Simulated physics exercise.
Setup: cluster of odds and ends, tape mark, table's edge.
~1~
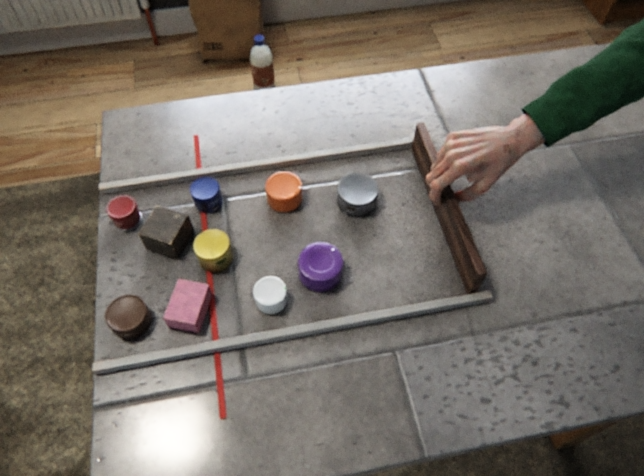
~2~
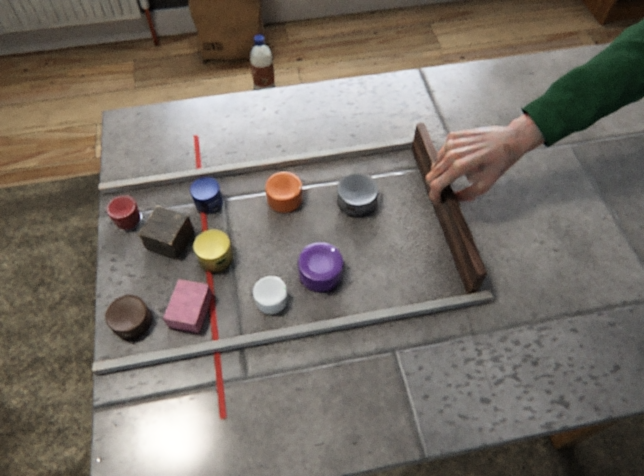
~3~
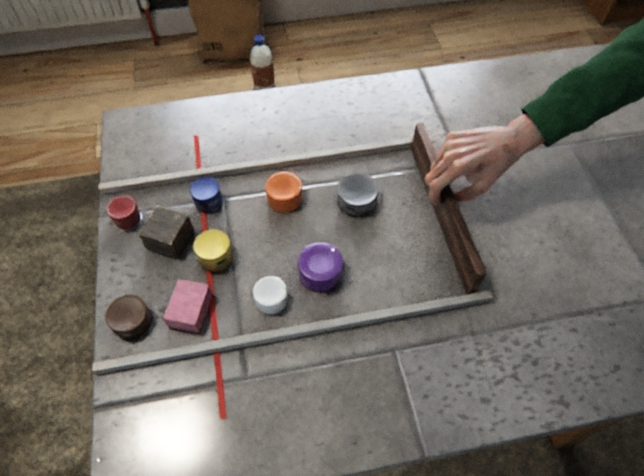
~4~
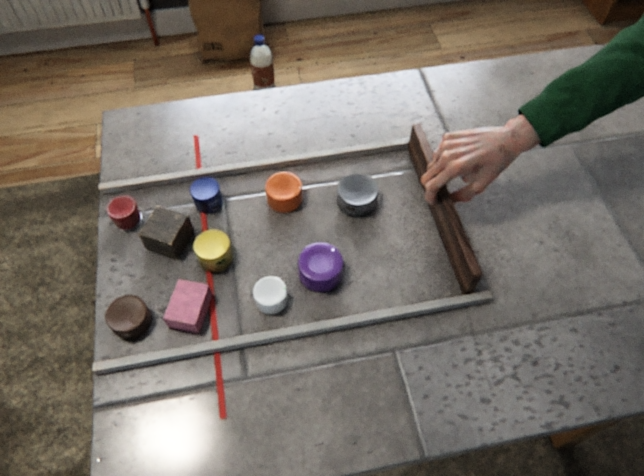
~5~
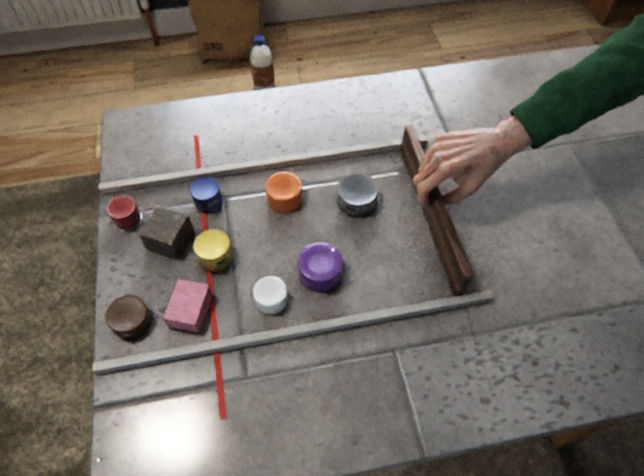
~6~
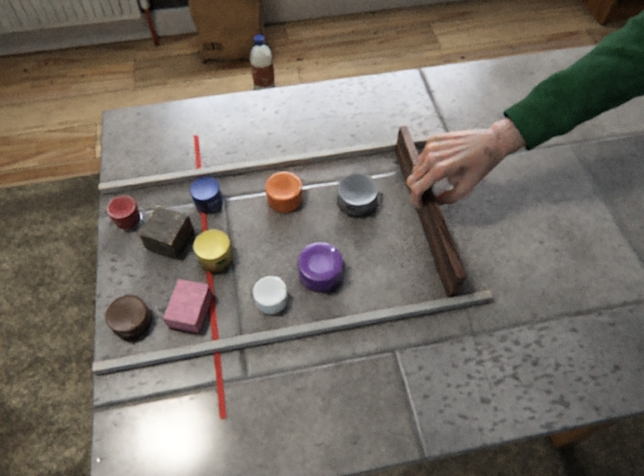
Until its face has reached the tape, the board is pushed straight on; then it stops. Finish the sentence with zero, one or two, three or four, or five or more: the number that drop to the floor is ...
The number that drop to the floor is zero.
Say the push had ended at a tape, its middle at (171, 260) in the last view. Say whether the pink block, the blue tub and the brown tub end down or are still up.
The pink block is still there; as for the blue tub, it is still there; and the brown tub is no longer there.
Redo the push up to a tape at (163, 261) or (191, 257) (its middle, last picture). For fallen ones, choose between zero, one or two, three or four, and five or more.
So for the first place I'd say one or two, and for the second not one.
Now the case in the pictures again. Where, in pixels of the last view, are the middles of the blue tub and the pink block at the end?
First object: (151, 204); second object: (156, 321).
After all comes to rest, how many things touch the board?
The figure is 4.
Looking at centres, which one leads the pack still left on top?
The brown tub ends nearest.
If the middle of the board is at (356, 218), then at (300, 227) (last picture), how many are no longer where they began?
1, then 4.
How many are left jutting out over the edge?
The count is 0.
Soon after, none off yet; red tin at rest near (125, 213); brown tub at rest near (129, 317); black block at rest near (167, 232).
In the end, the number that fall off is zero.
